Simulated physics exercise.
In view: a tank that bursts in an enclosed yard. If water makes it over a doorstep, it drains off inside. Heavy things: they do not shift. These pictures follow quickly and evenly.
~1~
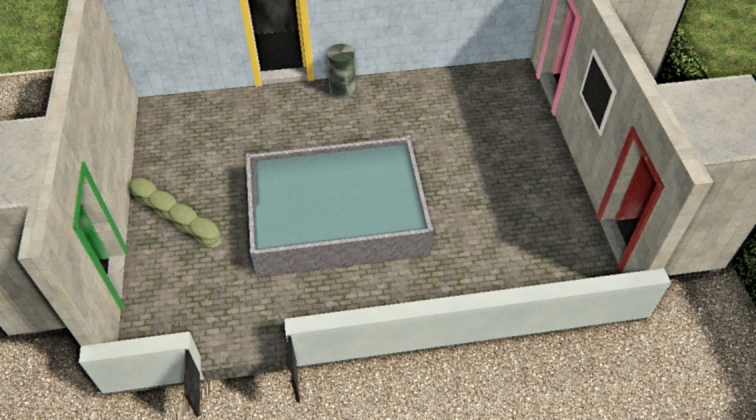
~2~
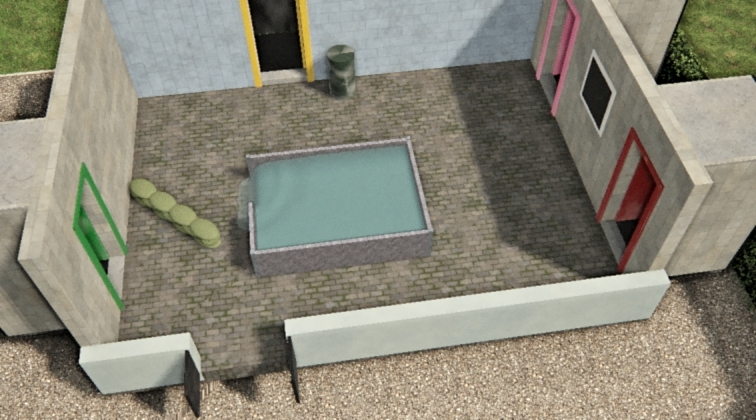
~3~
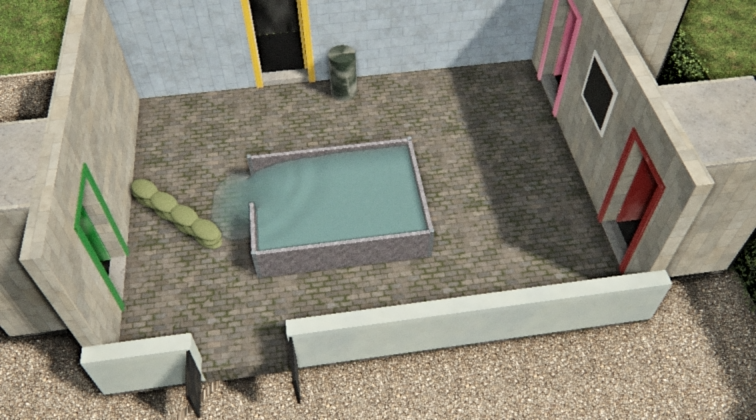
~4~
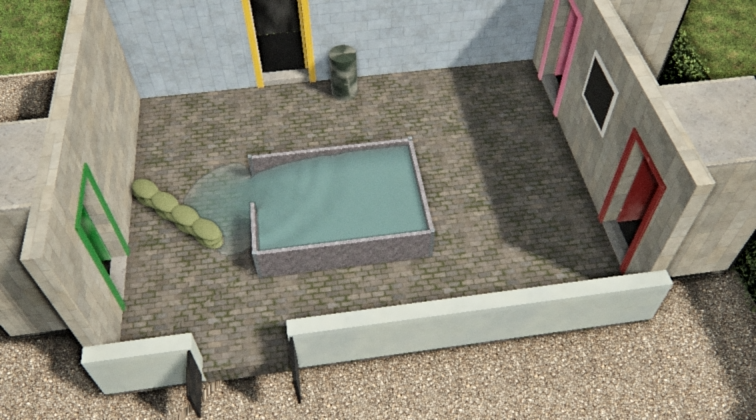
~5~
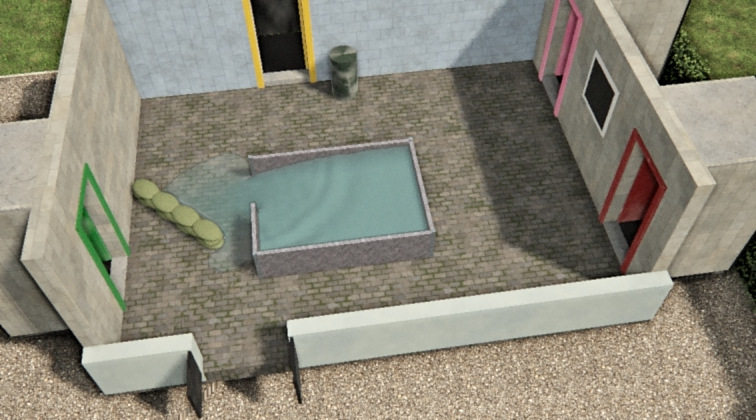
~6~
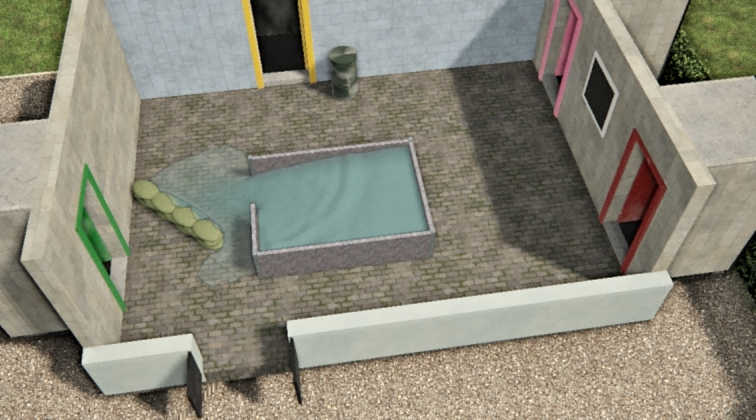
A walled yard paved with mossy bricks is seen from high above, with gravel in front and a steady view throughout. A raised rectangular tank of teal water stands in the middle, with rounded green bushes and a green-framed opening to the left, a yellow doorway and mottled green barrel behind, and pink and red doorways right. The tank's left side opens and water pours out leftward, fanning across the paving and around the bushes.
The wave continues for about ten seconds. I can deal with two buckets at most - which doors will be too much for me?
Here is how it goes: The red door will be manageable; the pink door will be manageable; the yellow door will be manageable; the green door will be manageable.
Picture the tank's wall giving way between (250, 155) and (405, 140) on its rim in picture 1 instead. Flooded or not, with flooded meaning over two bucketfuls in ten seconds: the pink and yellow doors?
In brief, the pink one goes past the mark; the yellow one goes past the mark.
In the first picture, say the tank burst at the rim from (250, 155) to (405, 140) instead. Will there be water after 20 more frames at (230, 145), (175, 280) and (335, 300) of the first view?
In that order: Wet, clear, no water.
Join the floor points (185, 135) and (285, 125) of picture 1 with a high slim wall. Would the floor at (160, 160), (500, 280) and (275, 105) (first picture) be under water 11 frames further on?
Taking the points in the order given, they are inundated, high and dry and high and dry.
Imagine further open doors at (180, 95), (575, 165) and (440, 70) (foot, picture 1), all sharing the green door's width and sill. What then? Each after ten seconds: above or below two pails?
Taking them as listed, the first overshoots, the second undershoots and the third undershoots.
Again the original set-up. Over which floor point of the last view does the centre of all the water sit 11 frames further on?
I'd place it roughly at (282, 200).
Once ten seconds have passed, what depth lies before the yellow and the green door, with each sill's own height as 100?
Some 70 percent, then some 30 percent.
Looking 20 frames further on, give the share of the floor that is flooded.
Around 35 percent, give or take.
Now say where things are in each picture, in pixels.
Still water in the tank at (336, 195), in the first picture.
The front is at a hidden place, out from the gap at (255, 198), in the second picture.
The front is at (221, 187), out from the gap at (256, 199), in the third picture.
The front is at (186, 210), out from the gap at (257, 199), in the fourth picture.
Water pours out at (258, 199) and has run to (166, 194), in the fifth picture.
The front is at (148, 188), out from the gap at (257, 199), in the sixth picture.
A moment on, water covers 15 % of the floor; the red door not reached, the pink door not reached, the yellow door not reached, the green door not reached.
Next, water covers 15 % of the floor; the red door not reached, the pink door not reached, the yellow door not reached, the green door not reached.
Then, water covers 35 % of the floor; the red door not reached, the pink door not reached, the yellow door wet at the sill, nothing in, the green door wet at the sill, nothing in.
Later, water covers 65 % of the floor; the red door not reached, the pink door not reached, the yellow door wet at the sill, nothing in, the green door wet at the sill, nothing in.
In the end, water covers 80 % of the floor; the red door under two buckets in, the pink door wet at the sill, nothing in, the yellow door wet at the sill, nothing in, the green door wet at the sill, nothing in.
